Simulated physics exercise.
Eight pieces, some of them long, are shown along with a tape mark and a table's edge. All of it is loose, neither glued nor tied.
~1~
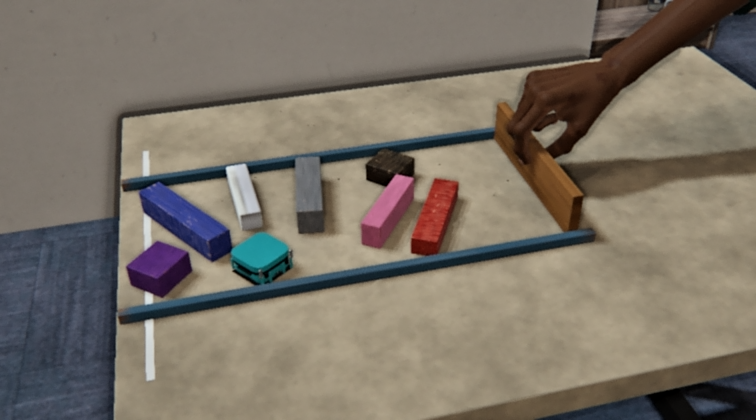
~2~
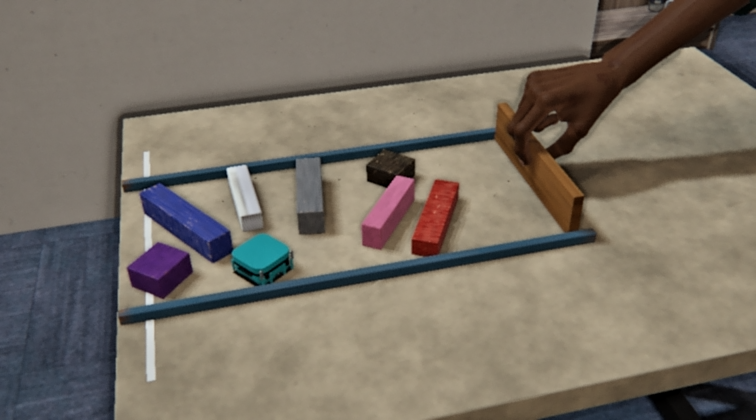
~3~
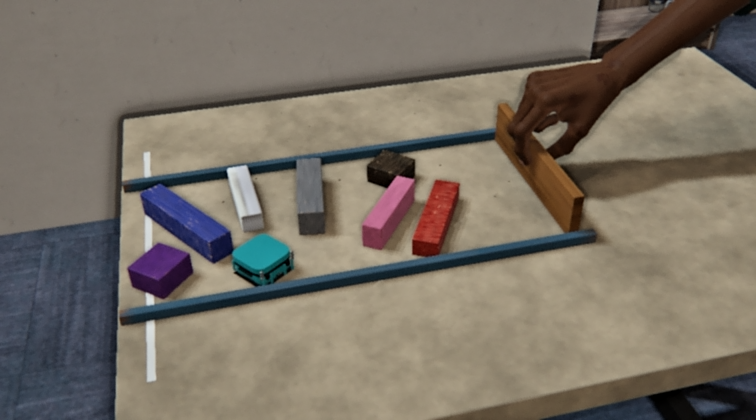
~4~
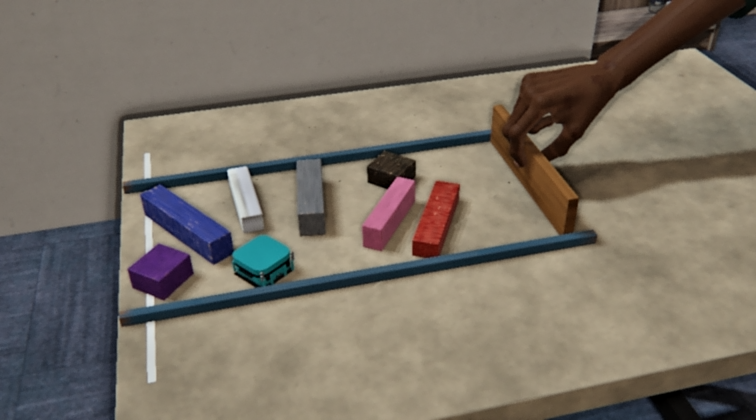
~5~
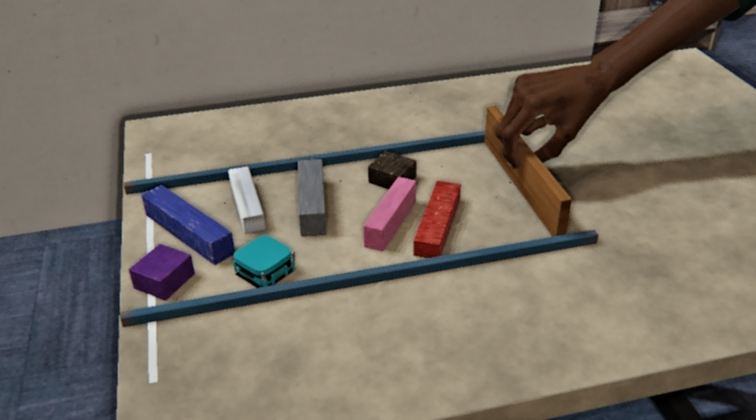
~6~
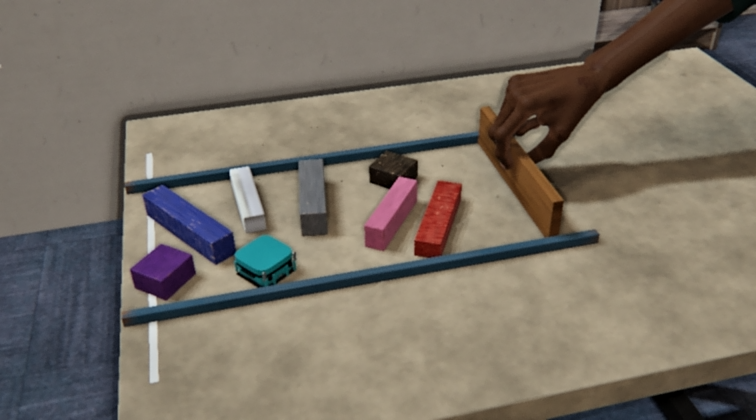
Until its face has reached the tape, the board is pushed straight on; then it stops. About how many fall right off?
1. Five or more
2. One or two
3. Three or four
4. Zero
Answer: 1.
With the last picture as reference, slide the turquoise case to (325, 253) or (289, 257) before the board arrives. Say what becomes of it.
From the two starts it leaves the top; it leaves the top.
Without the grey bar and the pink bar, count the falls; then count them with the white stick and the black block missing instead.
Taking the two tries in turn, it comes to 4 and 5.
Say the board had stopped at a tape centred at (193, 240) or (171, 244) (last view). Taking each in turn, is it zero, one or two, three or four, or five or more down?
Three or four; more than four.
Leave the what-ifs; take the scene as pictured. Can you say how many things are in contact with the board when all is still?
Contact count: 2.
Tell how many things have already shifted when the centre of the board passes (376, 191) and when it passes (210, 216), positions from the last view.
I make it 4 at the first spot and 8 at the other.
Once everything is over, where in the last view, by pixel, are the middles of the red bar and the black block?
One is at about (137, 271), the other at about (130, 203).
Soon after, none off yet; purple block at rest near (164, 271); blue bar at rest near (188, 223); white stick at rest near (247, 199).
After that, none off yet; purple block moving near (152, 274); blue bar displaced a little near (158, 232); white stick displaced about its own width near (186, 203).
In the end, the number that fall off is five or more; gone, pink bar, grey bar, turquoise case, white stick, blue bar and purple block.
